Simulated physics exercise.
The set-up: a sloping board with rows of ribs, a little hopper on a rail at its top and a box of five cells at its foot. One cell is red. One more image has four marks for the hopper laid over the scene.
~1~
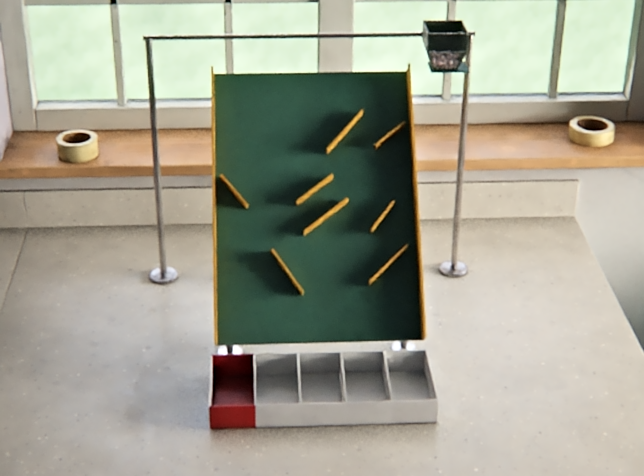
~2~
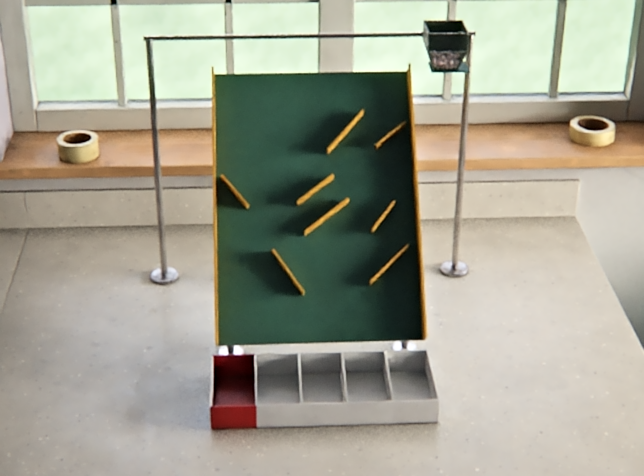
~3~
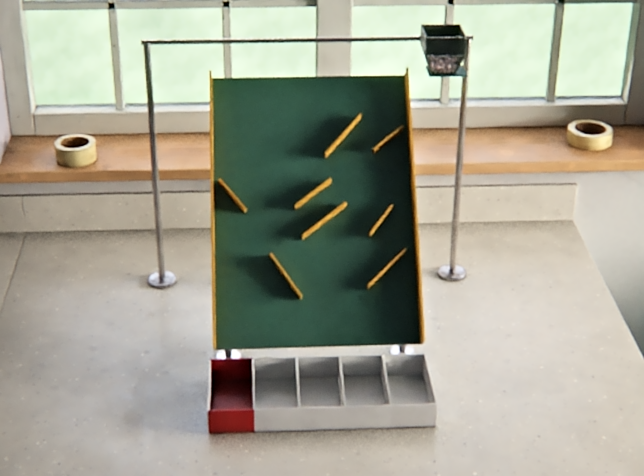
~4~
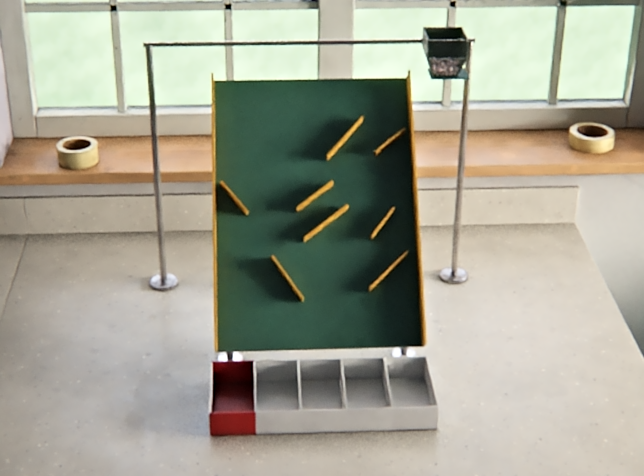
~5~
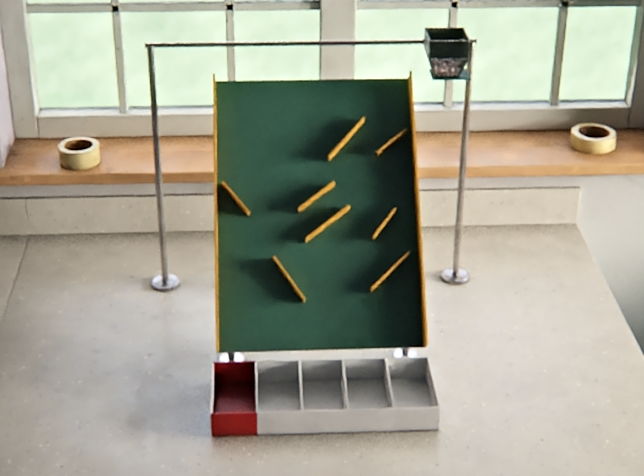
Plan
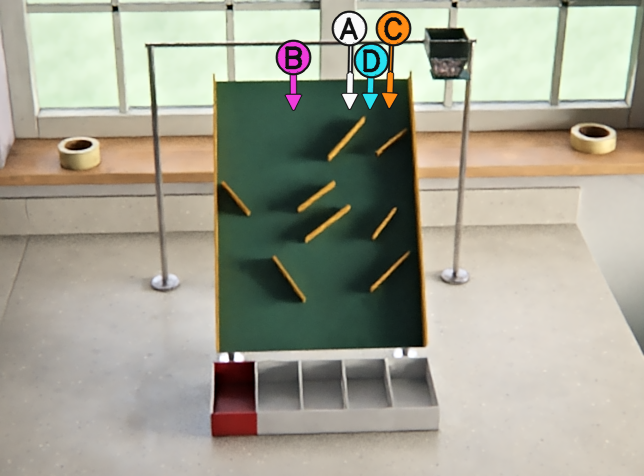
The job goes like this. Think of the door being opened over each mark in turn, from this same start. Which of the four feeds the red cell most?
A is best.
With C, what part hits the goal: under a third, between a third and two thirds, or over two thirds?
Under a third.
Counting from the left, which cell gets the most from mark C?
The third from the left.
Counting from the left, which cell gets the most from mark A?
It is the first one.
On the marked copy, mark A meets the board at (349, 103); mark B meets the board at (293, 104); mark C meets the board at (389, 102); mark D meets the board at (370, 103).
If A is chosen, roughly two thirds in the red cell, about a tenth in other cells, roughly a quarter outside the box.
If B is chosen, roughly a third in the red cell, roughly a quarter in other cells, roughly a third outside the box.
If C is chosen, about a tenth in the red cell, roughly two thirds in other cells, just a few held on the board, roughly a quarter outside the box.
If D is chosen, about a tenth in the red cell, roughly half in other cells, roughly a third outside the box.
